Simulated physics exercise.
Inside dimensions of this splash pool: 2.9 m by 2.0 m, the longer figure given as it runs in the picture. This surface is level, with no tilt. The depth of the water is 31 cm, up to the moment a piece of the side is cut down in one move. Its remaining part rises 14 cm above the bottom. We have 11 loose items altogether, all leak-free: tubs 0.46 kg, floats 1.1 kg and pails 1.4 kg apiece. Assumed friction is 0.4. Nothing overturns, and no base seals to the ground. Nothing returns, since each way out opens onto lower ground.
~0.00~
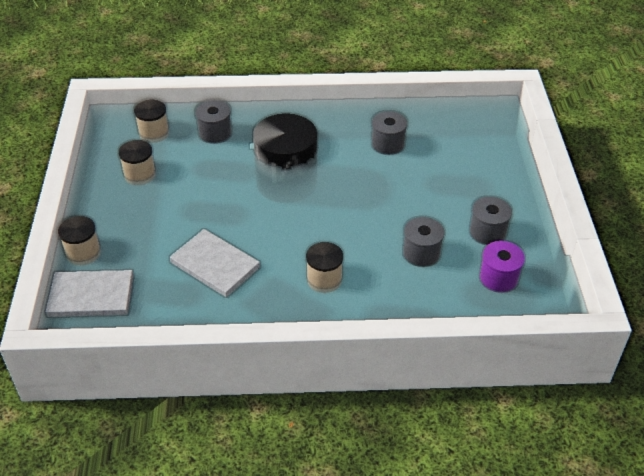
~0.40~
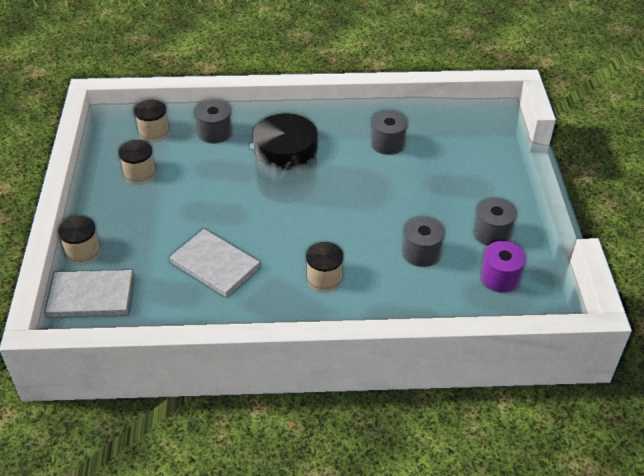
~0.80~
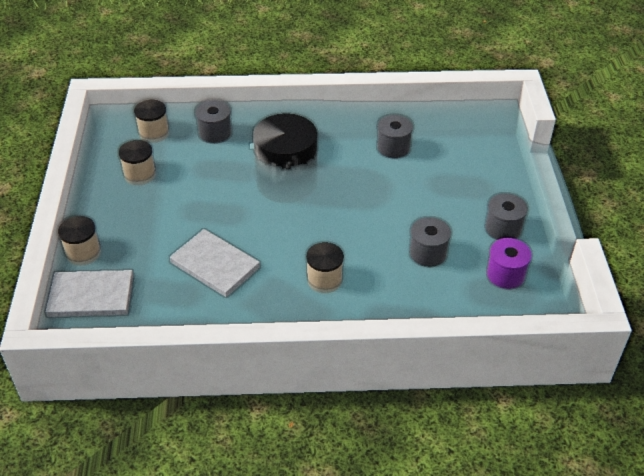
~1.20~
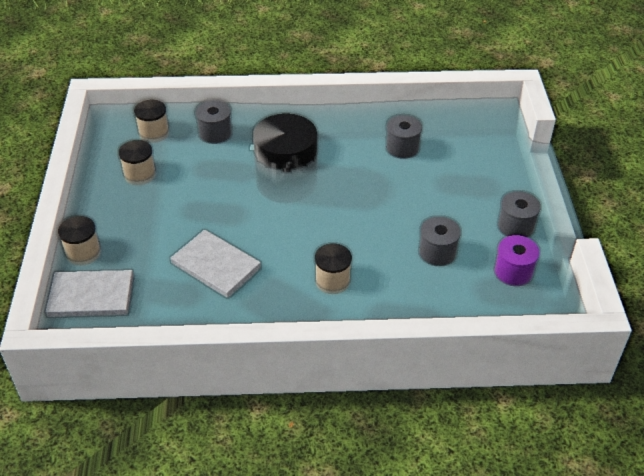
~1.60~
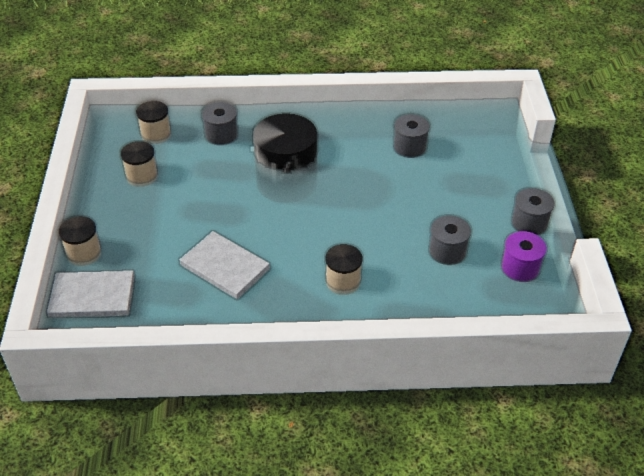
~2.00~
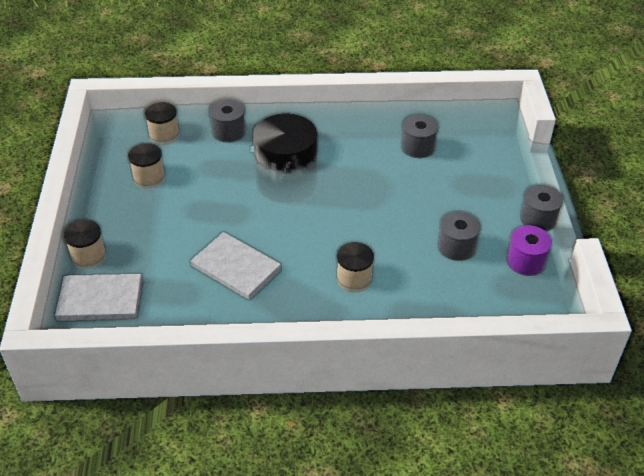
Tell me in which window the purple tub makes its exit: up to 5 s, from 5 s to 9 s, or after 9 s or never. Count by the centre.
It is missing at both times.
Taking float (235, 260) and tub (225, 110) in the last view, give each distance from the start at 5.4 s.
Answer, in order asked: 30 cm, 20 cm.
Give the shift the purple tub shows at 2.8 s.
Displacement near 40 cm.
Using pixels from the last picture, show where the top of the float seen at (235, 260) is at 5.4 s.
Roughly at (265, 266).
After 2.8 s the purple tub is near (548, 226), 0.4 m from its start, afloat; 1 of 11 are out; 10 afloat.
After 5.4 s the purple tub has gone out (at 3.6 s); 2 of 11 are out; 9 afloat.
After 8.0 s the purple tub has gone out (at 3.6 s); 2 of 11 are out; 9 afloat.
After 12.0 s the purple tub has gone out (at 3.6 s); 2 of 11 are out; 9 afloat.
